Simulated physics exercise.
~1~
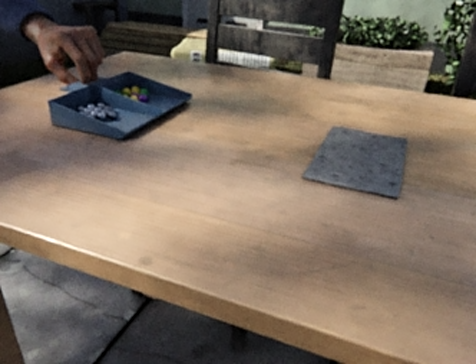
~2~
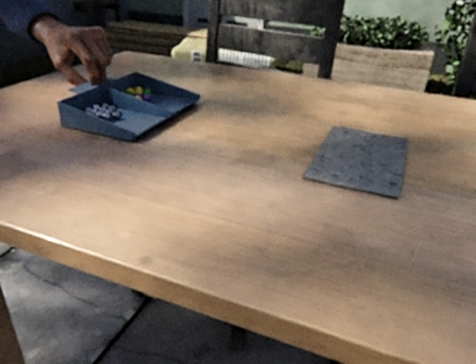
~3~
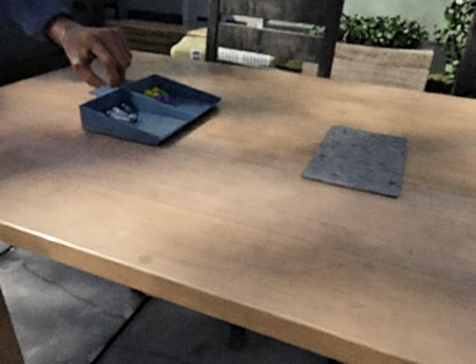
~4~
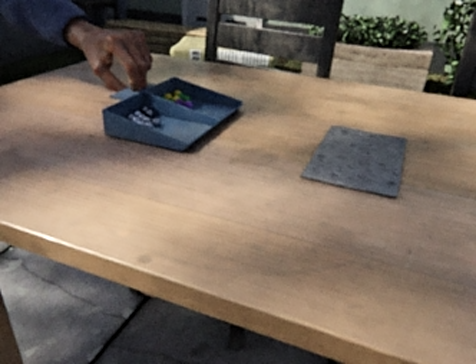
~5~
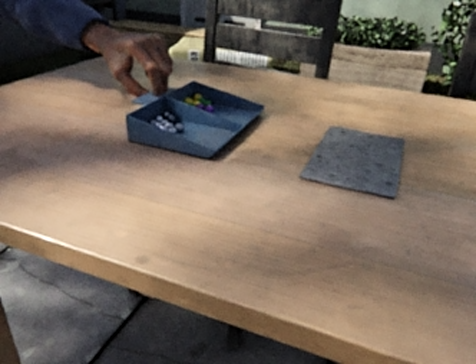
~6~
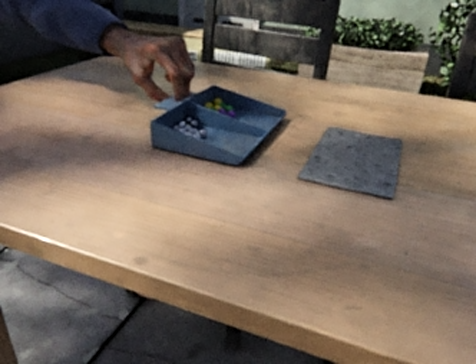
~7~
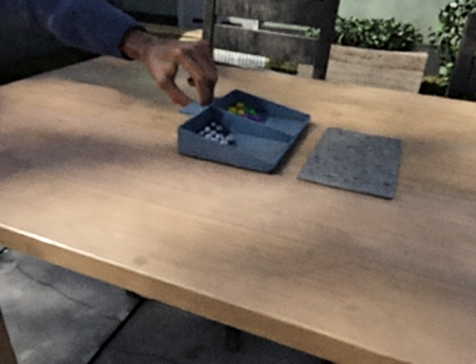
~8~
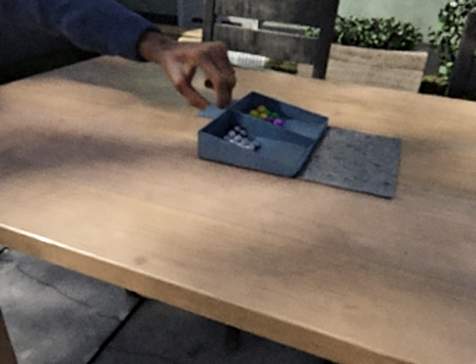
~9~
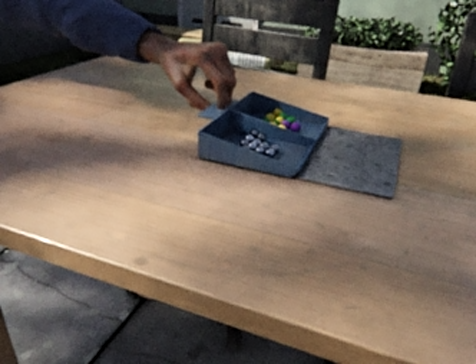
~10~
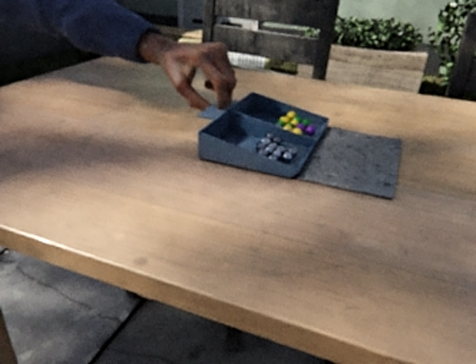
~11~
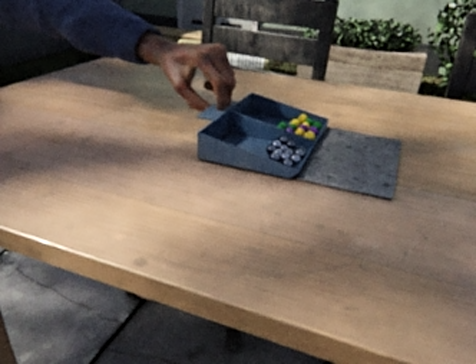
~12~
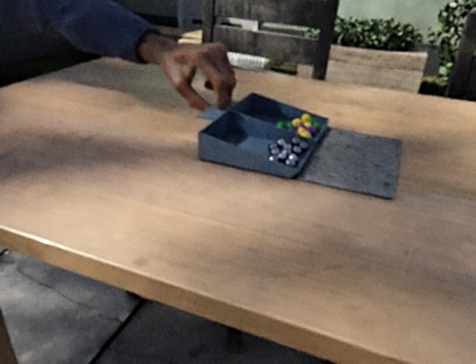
On a wooden table outdoors, with leafy plants behind it, a hand in a dark blue sleeve holds the edge of a shallow blue tray split into two compartments. The nearer one holds small pale and dark pieces, and the farther one holds brightly coloured pieces. The hand slides the tray steadily to the right, towards a flat grey slab lying on the table. The tray reaches the slab and stops against it. The pieces in both compartments then slide on to the right and gather near the front rim, where they settle, all still inside.
